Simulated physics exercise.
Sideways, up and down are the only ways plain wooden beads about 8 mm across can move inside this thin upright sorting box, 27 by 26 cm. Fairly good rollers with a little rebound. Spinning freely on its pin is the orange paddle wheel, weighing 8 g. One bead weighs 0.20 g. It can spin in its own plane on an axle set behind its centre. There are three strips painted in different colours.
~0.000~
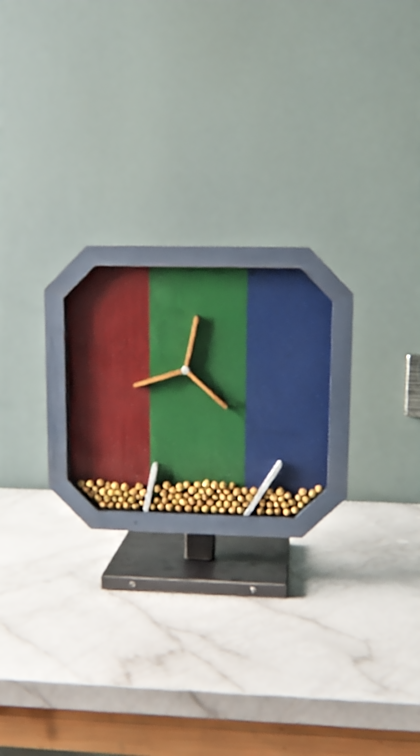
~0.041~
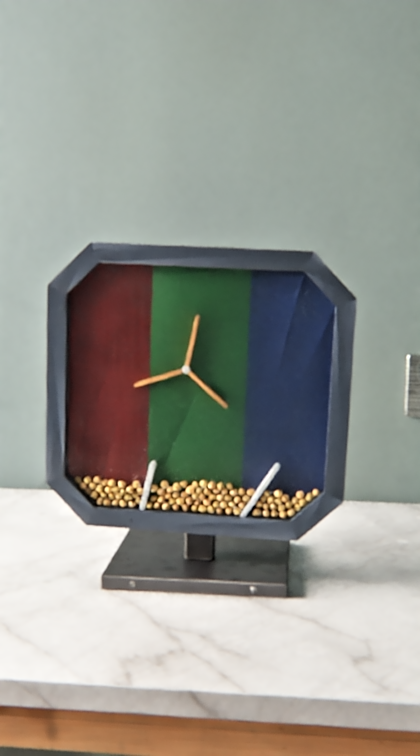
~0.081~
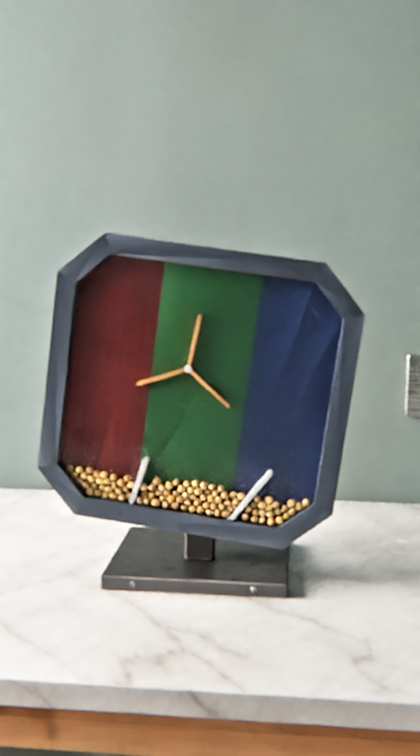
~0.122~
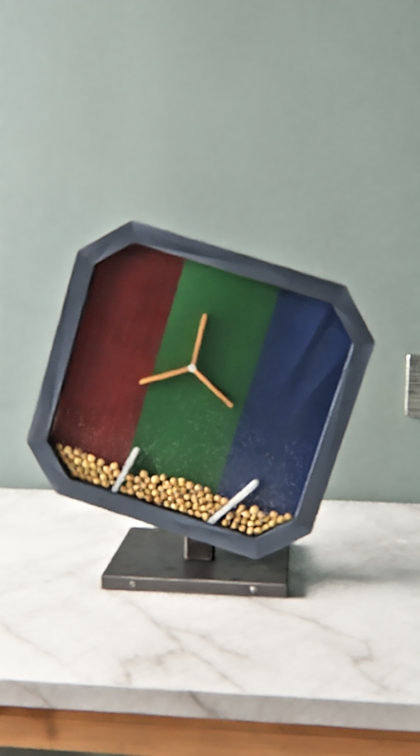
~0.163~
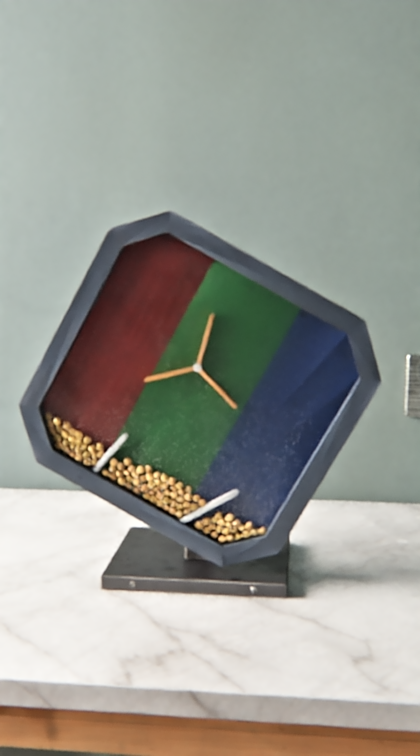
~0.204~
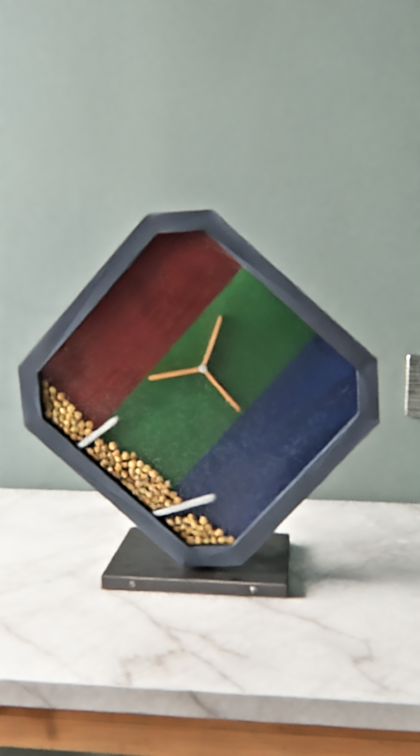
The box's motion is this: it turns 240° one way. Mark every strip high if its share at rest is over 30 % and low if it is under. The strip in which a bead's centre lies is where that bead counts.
Shares at rest: Red high, blue low, green low.
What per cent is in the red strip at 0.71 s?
About 30 per cent.
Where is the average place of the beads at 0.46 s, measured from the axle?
9 cm left, 2 cm above.
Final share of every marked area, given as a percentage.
Tally: Red strip = 85; blue strip = 0; green strip = 15.
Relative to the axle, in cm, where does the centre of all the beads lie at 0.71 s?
The middle sits around 3 cm left of it and 7 cm below it.
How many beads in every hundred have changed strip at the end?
About 60 in a hundred.
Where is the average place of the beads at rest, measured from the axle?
The middle sits around 4 cm left of it and 12 cm below it.
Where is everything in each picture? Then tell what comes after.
The first picture shows level; about 100 beads; beads' middle (196, 497); highest (207, 484); orange paddle wheel (186, 370); red (111, 389), blue (286, 394), green (197, 391).
The second picture shows turned 2° clockwise; beads' middle (193, 497); highest (98, 480).
The third picture shows turned 7° clockwise; beads' middle (184, 496); highest (70, 469); wall ends (147, 459), (270, 473).
The fourth picture shows turned 16° clockwise; beads' middle (168, 492); highest (59, 447); orange paddle wheel (193, 368).
The fifth picture shows turned 29° clockwise; beads' middle (149, 484); highest (49, 417).
The sixth picture shows turned 41° clockwise; beads' middle (130, 471); highest (45, 384); orange paddle wheel (203, 368); red (132, 332), blue (263, 450), green (197, 391).
After 0.46 s, it stands 120° clockwise; the beads' middle is 9 cm left of and 2 cm above the centre; red 25 %, blue 50 %, green 25 %.
After 0.71 s, it has come round 196° clockwise; the beads' middle is 3 cm left of and 7 cm below the centre; red 30 %, blue 45 %, green 30 %.
After 0.92 s, it has come round 240° clockwise; the beads' middle is 6 cm left of and 10 cm below the centre; red 65 %, blue 15 %, green 20 %.
All still by 3.5 s, it has come round 240° clockwise; red 85 %, blue 0 %, green 15 %.
